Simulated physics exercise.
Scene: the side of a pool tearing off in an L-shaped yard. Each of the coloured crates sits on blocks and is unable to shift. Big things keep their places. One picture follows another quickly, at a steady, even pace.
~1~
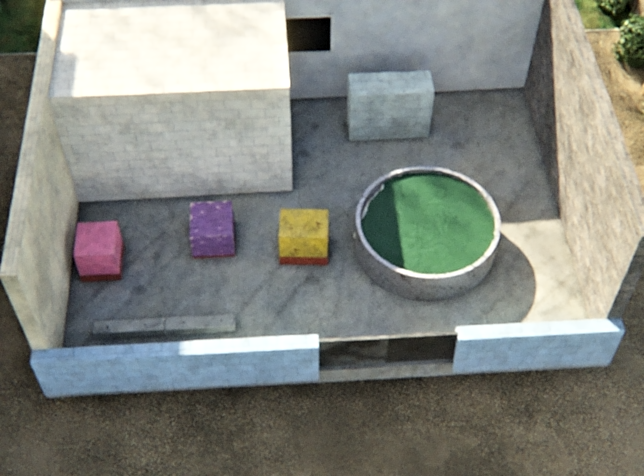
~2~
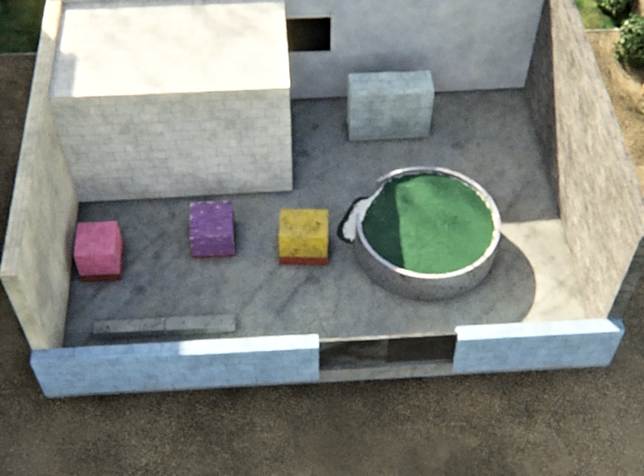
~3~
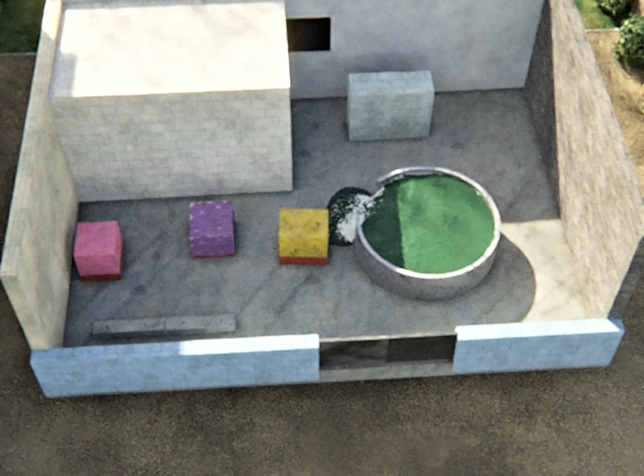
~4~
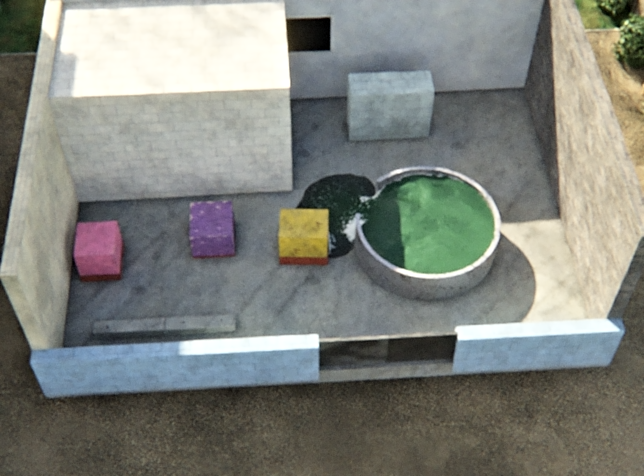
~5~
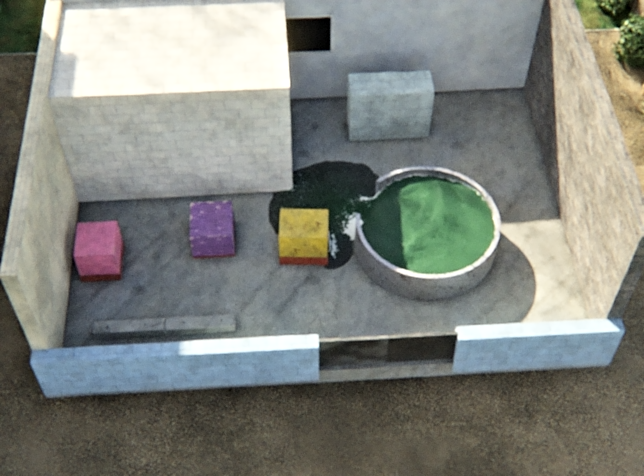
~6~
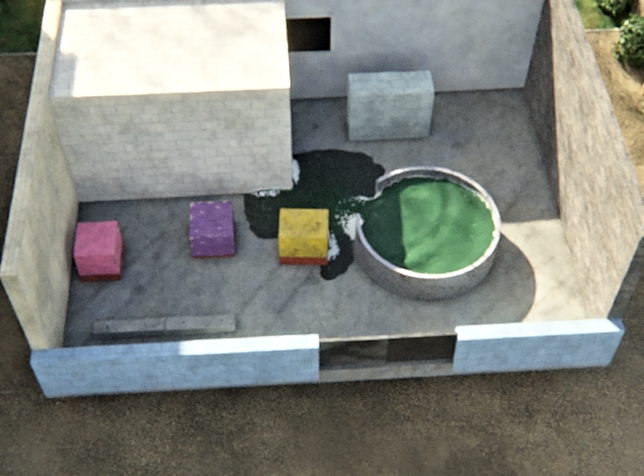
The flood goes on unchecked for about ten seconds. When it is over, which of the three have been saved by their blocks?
Once it is over, the purple crate is wet, the pink crate is wet, the yellow crate is dry.
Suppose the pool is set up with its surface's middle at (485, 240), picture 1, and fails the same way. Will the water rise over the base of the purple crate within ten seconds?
I'd say purple is overrun.
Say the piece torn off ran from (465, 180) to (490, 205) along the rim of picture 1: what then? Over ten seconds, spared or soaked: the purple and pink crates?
In that case the purple crate is flooded and the pink crate is never flooded.
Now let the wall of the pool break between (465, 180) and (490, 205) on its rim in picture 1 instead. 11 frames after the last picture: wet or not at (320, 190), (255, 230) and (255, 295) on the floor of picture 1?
In sequence: Untouched, untouched, untouched.
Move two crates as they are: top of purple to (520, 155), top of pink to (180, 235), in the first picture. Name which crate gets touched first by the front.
It's the yellow-painted one.
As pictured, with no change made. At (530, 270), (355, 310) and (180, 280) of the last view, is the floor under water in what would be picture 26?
First spared, second inundated, third spared.
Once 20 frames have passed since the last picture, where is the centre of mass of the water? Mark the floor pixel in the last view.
Near (336, 218).
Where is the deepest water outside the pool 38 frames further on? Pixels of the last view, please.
At about (78, 219).
A moment on, water covers 20 % of the floor; the purple crate water round its plinth, the pink crate not reached, the yellow crate water round its plinth.
Next, water covers 30 % of the floor; the purple crate water round its plinth, the pink crate water round its plinth, the yellow crate water round its plinth.
Then, water covers 45 % of the floor; the purple crate water round its plinth, the pink crate water round its plinth, the yellow crate water round its plinth.
Later, water covers 70 % of the floor; the purple crate water round its plinth, the pink crate water round its plinth, the yellow crate water round its plinth.
In the end, water covers 100 % of the floor; the purple crate was topped, the pink crate was topped, the yellow crate stayed above the water.
